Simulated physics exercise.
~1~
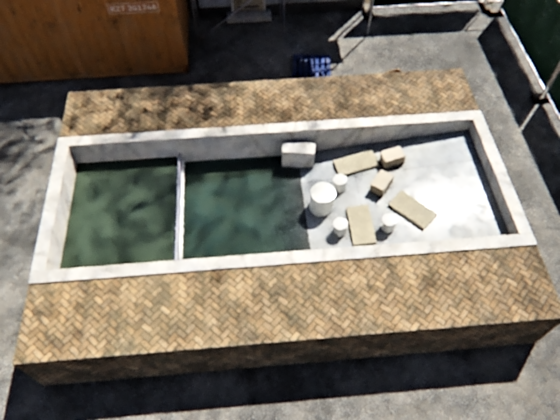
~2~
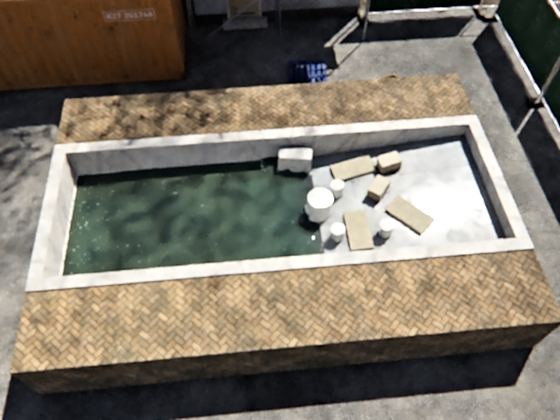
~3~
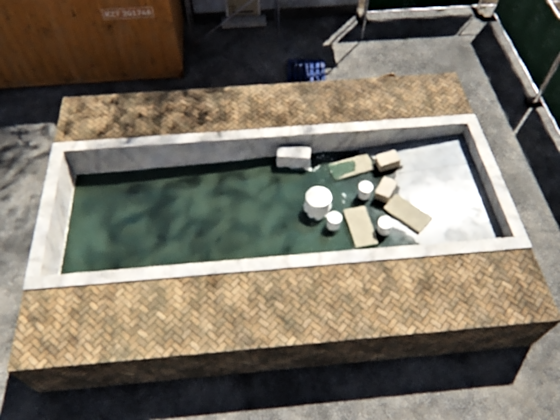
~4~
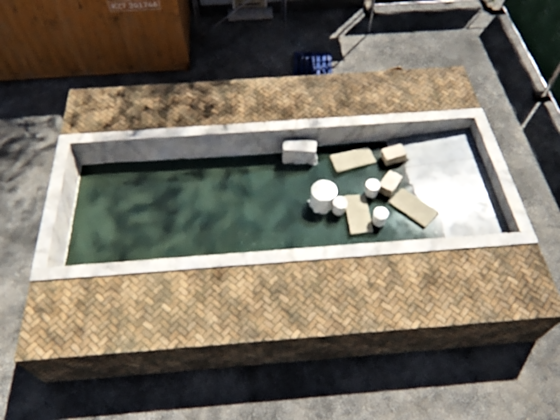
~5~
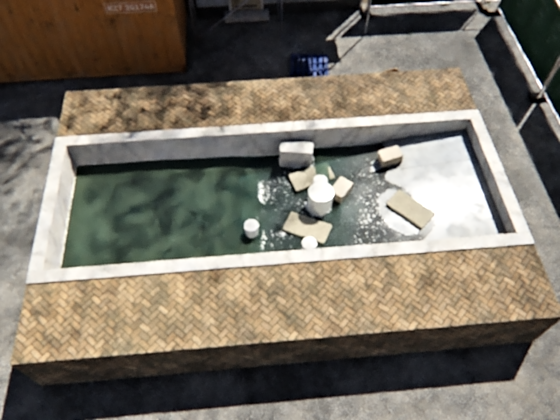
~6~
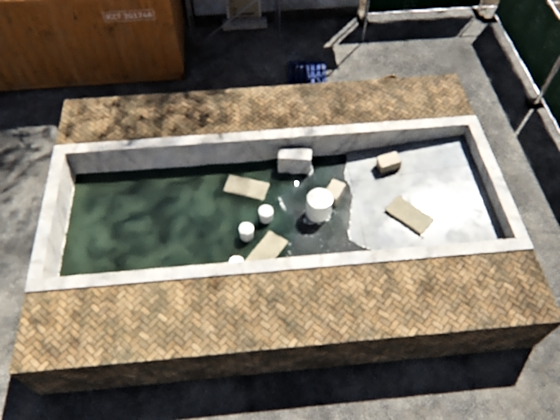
Green water surges right across a walled basin, then draws most loose pails and blocks left.
